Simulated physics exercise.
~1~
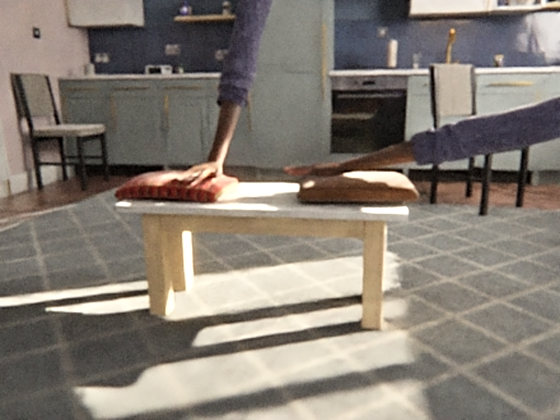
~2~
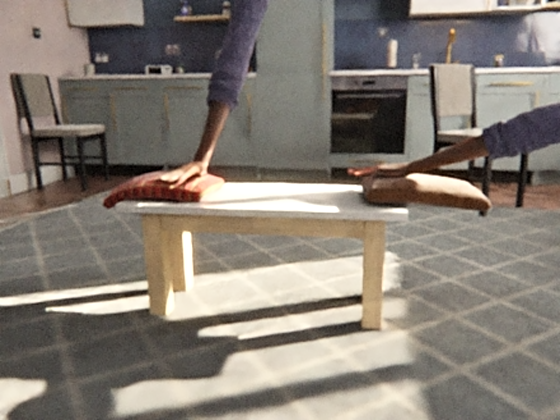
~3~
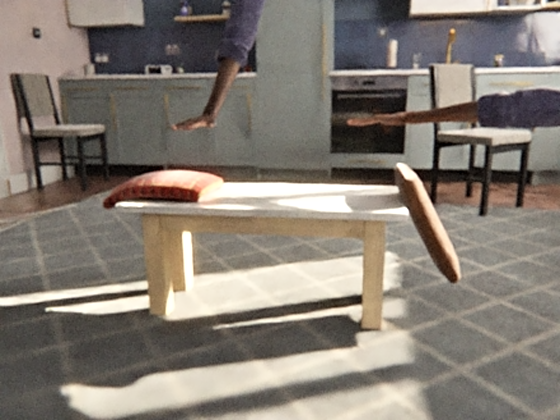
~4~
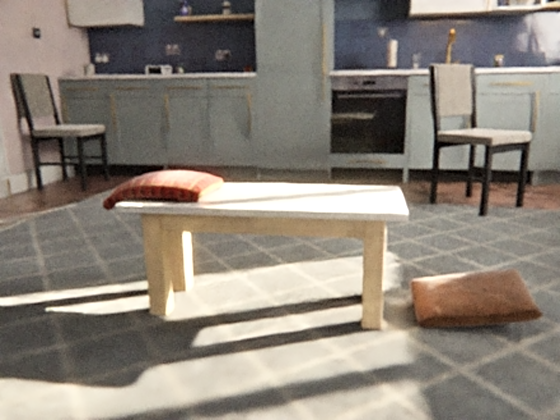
The clip shows two hands pushing a red folded blanket left and a brown pillow right toward opposite ends of a low table, then letting go; the pillow tips off the right end and lands on the floor, while the blanket stays on the table.
